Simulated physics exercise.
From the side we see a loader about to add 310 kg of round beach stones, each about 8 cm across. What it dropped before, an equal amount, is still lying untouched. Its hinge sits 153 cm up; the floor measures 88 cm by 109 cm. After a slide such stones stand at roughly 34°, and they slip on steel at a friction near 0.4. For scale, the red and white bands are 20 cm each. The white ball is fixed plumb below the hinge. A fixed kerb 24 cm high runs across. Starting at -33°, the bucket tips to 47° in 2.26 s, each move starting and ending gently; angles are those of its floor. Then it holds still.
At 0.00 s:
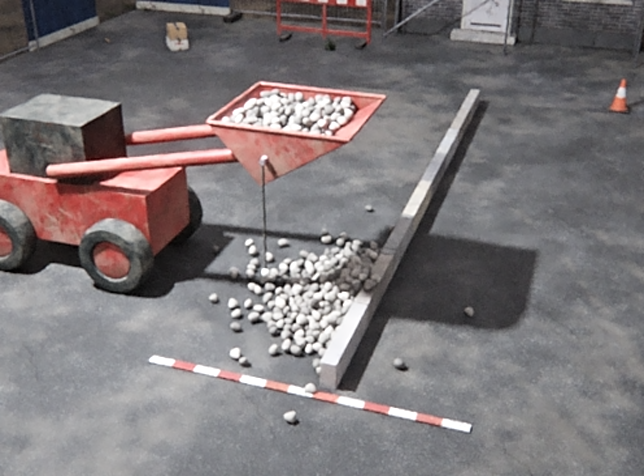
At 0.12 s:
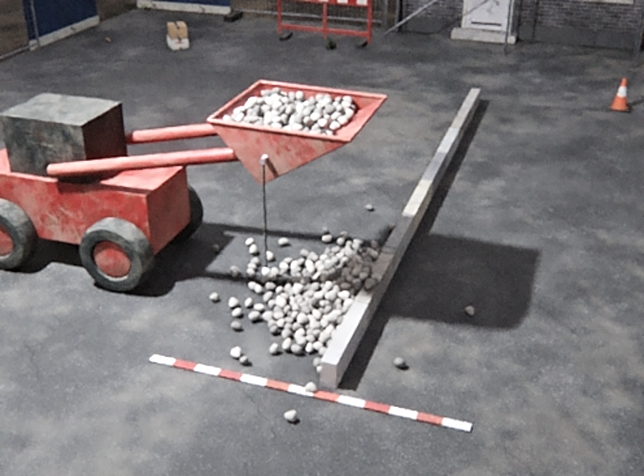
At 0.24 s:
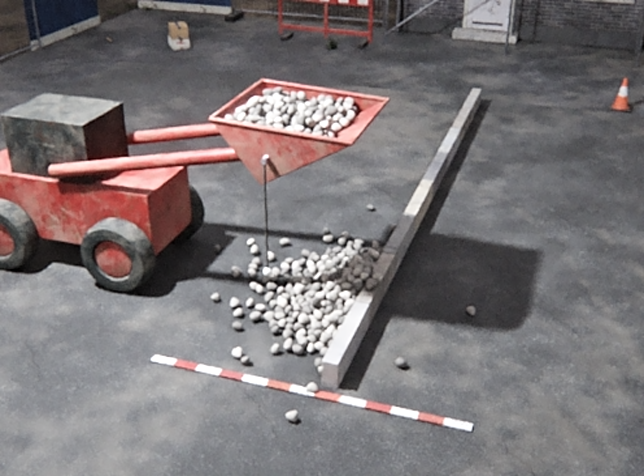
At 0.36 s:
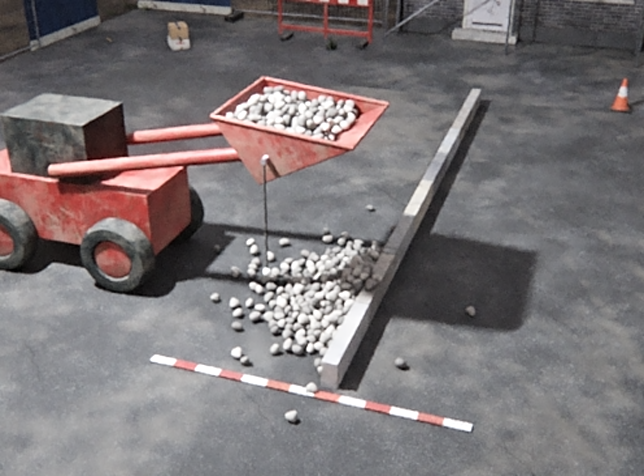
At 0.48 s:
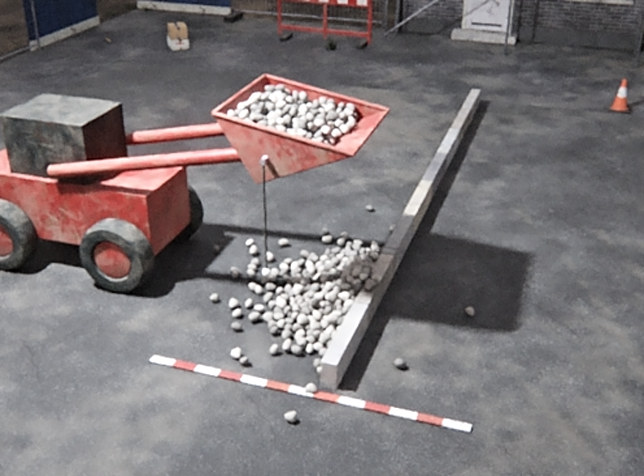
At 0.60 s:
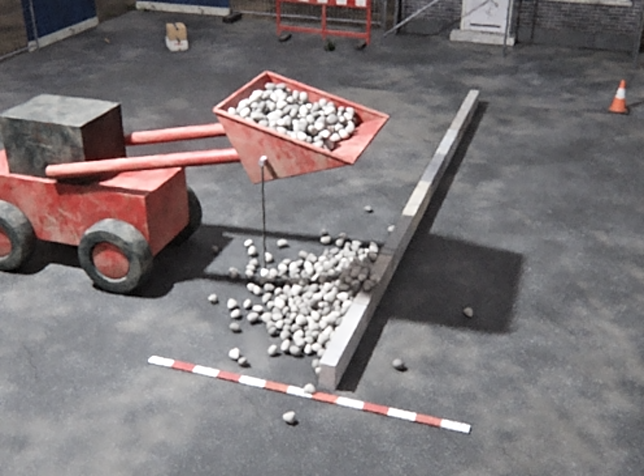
The red loader's bucket of pale stones tilts slightly down to the right above a pile.
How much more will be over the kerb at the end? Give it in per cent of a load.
Some 72 per cent is added.
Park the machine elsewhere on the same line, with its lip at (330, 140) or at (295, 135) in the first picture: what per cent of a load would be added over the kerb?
About 45 and 5 per cent.
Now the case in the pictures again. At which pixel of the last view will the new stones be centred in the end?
Around (406, 308).
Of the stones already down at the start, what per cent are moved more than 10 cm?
About 0 per cent.
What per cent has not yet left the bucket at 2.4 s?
It holds some 0 per cent.
After 1.7 s the floor is at 34°; in per cent of one load, 79 in the bucket, 119 on this side of the kerb, 2 over the kerb; the foremost stones are at (396, 273).
After 2.4 s the floor is at 47°; in per cent of one load, 0 in the bucket, 138 on this side of the kerb, 62 over the kerb; the foremost stones are at (488, 319).
After 2.7 s the floor is at 47°; in per cent of one load, 0 in the bucket, 128 on this side of the kerb, 72 over the kerb; the foremost stones are at (540, 338).
After 5.4 s the floor is at 47°; in per cent of one load, 0 in the bucket, 128 on this side of the kerb, 72 over the kerb; the foremost stones are at (599, 342). Net gain over the kerb, 72.
